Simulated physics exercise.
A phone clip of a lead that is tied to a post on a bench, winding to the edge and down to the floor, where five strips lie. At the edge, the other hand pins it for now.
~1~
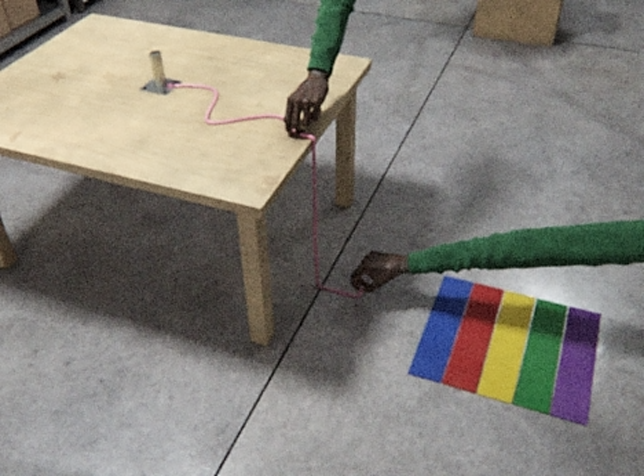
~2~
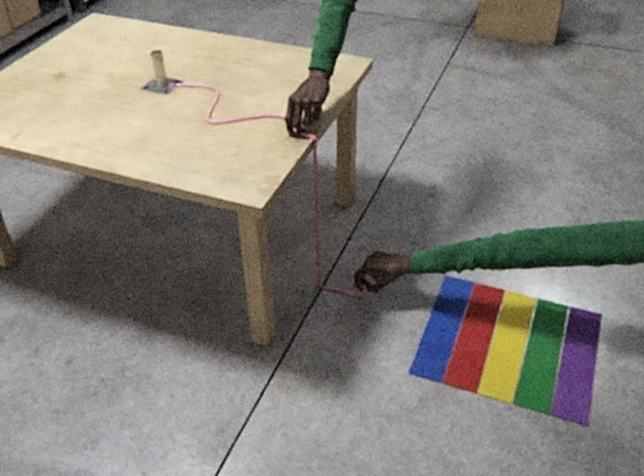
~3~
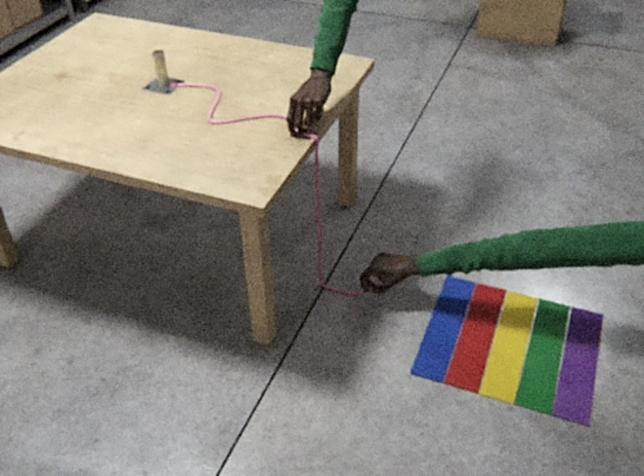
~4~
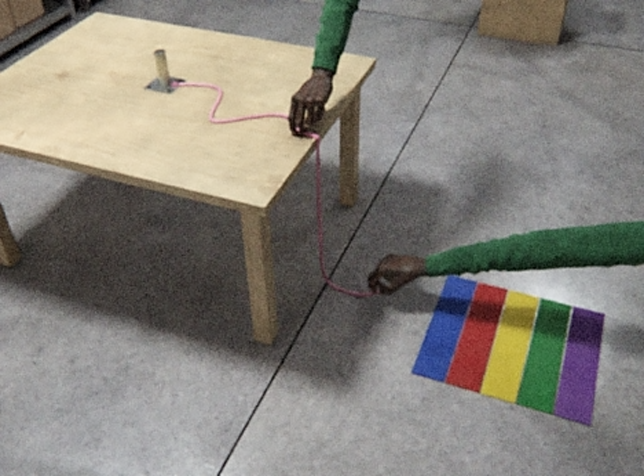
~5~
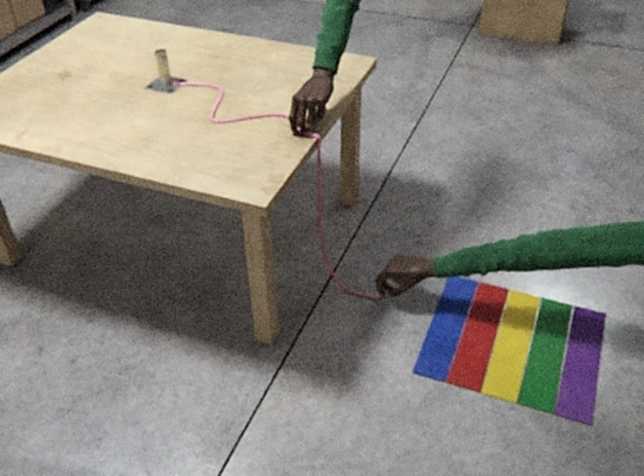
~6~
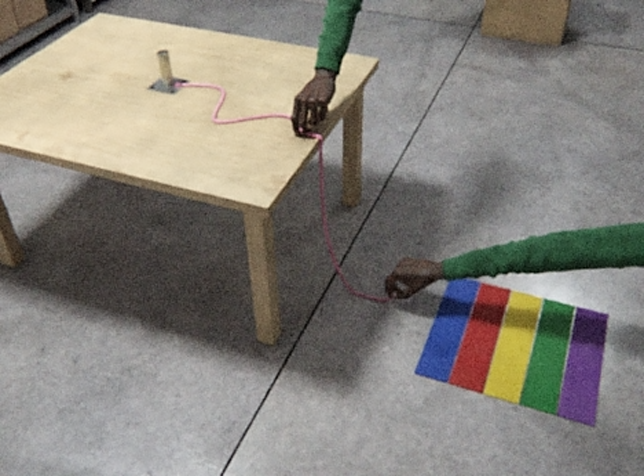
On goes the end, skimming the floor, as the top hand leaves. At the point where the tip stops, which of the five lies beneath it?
The green strip lies beneath it.
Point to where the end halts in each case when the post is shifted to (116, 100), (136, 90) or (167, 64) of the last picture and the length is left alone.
It works out at around (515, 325), (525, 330) and (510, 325) for the three tries.
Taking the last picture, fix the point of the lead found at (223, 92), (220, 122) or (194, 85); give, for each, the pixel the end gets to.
First try around (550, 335), second around (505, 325), third around (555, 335).
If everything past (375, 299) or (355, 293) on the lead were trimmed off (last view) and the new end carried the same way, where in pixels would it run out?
Roughly at (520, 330) the first time and at (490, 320) the second.
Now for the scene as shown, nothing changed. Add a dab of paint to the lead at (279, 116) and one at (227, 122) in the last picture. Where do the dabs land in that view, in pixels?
(321, 134) for the first, (276, 119) for the second.
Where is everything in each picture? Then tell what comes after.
The first picture shows end (361, 289); blue (431, 358); red (465, 368); yellow (499, 378); green (535, 388); purple (572, 398).
The second picture shows end (364, 289); lead through (203, 86) (208, 119) (282, 117) (315, 161) (317, 221) (319, 278).
The third picture shows end (370, 290).
The fourth picture shows end (378, 291); lead through (207, 86) (211, 118) (285, 117) (318, 160) (320, 221) (326, 278).
The fifth picture shows end (386, 293).
The sixth picture shows end (395, 295); lead through (210, 86) (214, 118) (288, 117) (321, 160) (324, 222) (344, 281).
Early on, end near (504, 324); over yellow.
Midway, end near (538, 333); over green.
At the end of the slack, end near (557, 338); over green. It gets as far as the green strip.
